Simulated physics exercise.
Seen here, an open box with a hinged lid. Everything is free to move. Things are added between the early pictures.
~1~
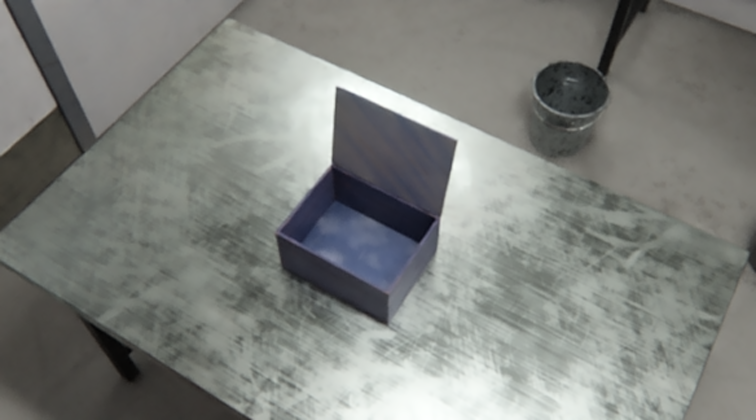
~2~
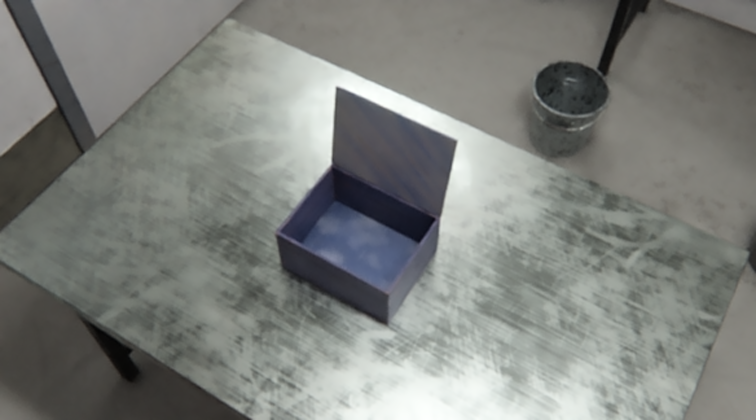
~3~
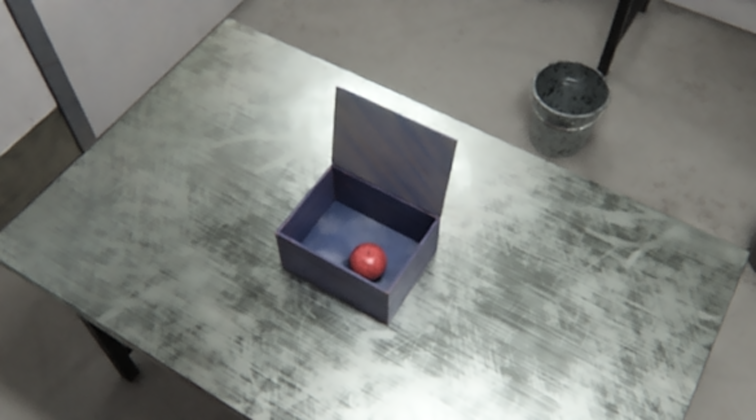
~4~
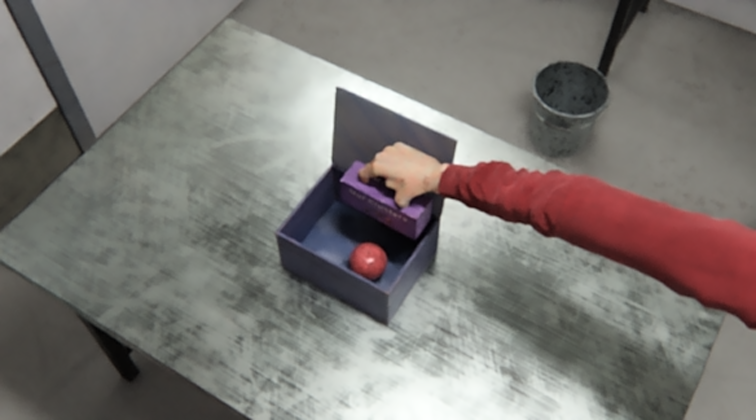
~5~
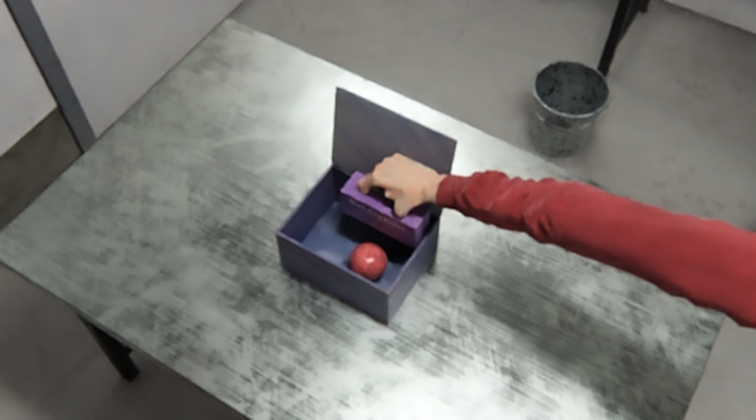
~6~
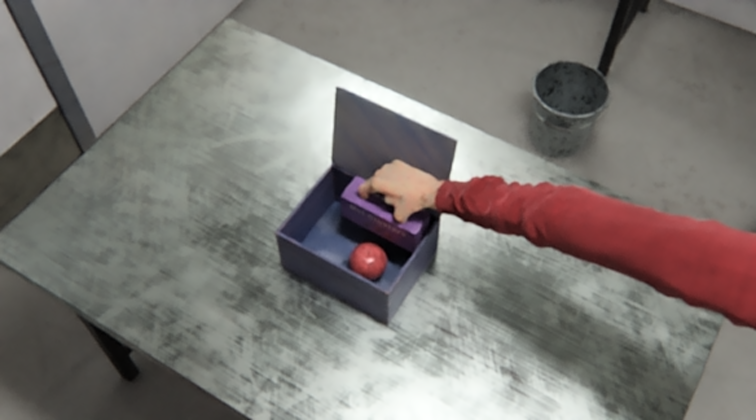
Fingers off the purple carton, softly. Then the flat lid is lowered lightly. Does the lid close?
The lid shuts flat.
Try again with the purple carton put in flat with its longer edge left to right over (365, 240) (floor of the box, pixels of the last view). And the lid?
Then it closes.
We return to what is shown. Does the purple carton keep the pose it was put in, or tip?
The purple carton keeps its pose.
Then, 0.40 s past the last view, purple carton displaced a little near (385, 236).
Then, 1.50 s past the last view, lid 66° above the rim; purple carton displaced a little near (385, 236).
Then, 1.80 s past the last view, lid 33° above the rim; purple carton displaced a little near (385, 236).
Then, 2.00 s past the last view, lid 4° above the rim; purple carton displaced a little near (385, 236).
Finally, lid shut; moved from the start, purple carton; red apple still in place. Final places as the last picture's camera would see them, purple carton near (385, 236).
